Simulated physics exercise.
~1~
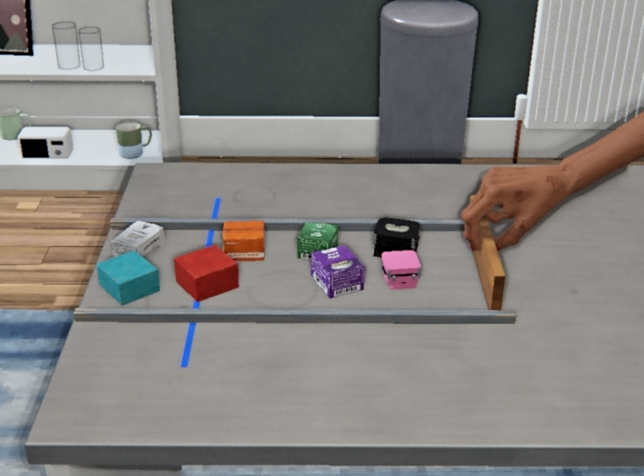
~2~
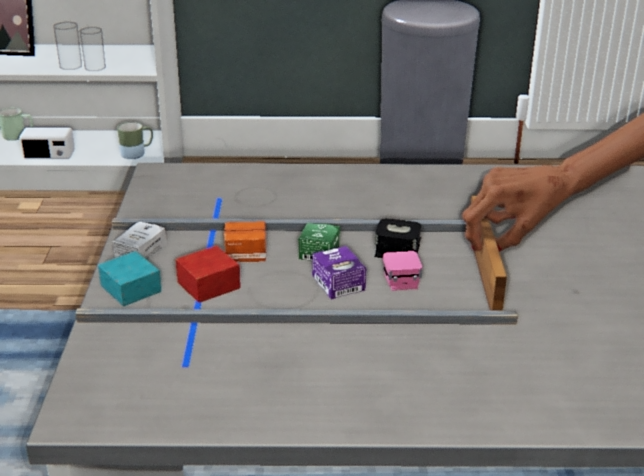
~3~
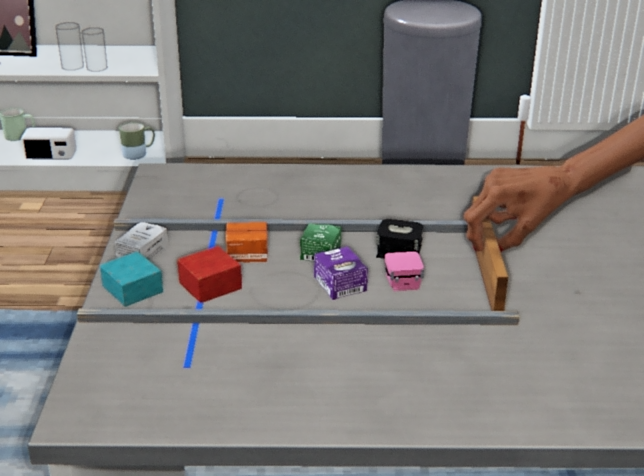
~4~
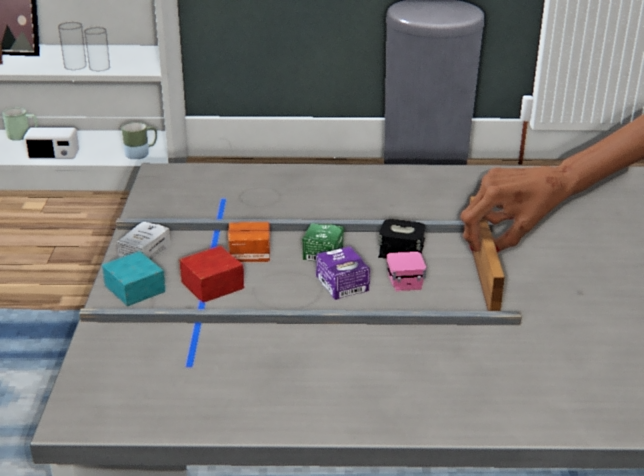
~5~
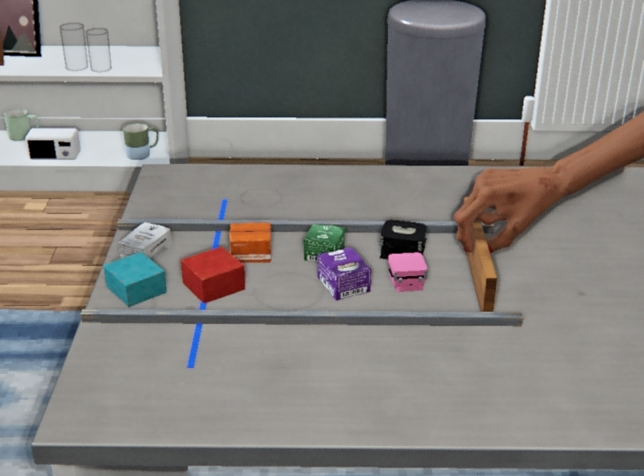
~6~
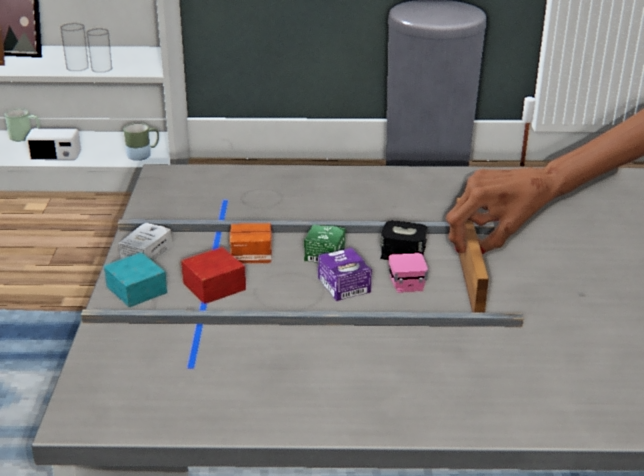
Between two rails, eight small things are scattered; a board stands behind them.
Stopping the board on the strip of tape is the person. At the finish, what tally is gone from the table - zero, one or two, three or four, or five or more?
The tally gone is one or two.
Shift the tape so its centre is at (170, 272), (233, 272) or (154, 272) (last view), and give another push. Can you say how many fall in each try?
Result per try: 4; 2; 5.
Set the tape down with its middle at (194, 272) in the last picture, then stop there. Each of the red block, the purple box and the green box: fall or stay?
As for the red block, it keeps its spot; the purple box keeps its spot; the green box keeps its spot.
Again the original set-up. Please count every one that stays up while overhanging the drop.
Looks like 2 of them.
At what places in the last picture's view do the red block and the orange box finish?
Final positions - red block around (118, 285), orange box around (117, 242).
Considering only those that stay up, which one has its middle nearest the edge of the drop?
The orange box ends nearest.
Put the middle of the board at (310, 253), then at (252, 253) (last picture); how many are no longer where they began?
The first number is 6, the next one 8.
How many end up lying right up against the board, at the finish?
I count 2 of them.
Early on, none off yet; white box at rest near (146, 245); turquoise block at rest near (135, 279); red block at rest near (214, 275).
A while later, none off yet; white box at rest near (146, 245); turquoise block at rest near (135, 279); red block at rest near (210, 275).
Further along, none off yet; white box travelled about its own width near (116, 245); turquoise block travelled about its own width near (102, 281); red block travelled about its own width near (150, 281).
Finally, the number that fall off is one or two; lost, turquoise block and white box.
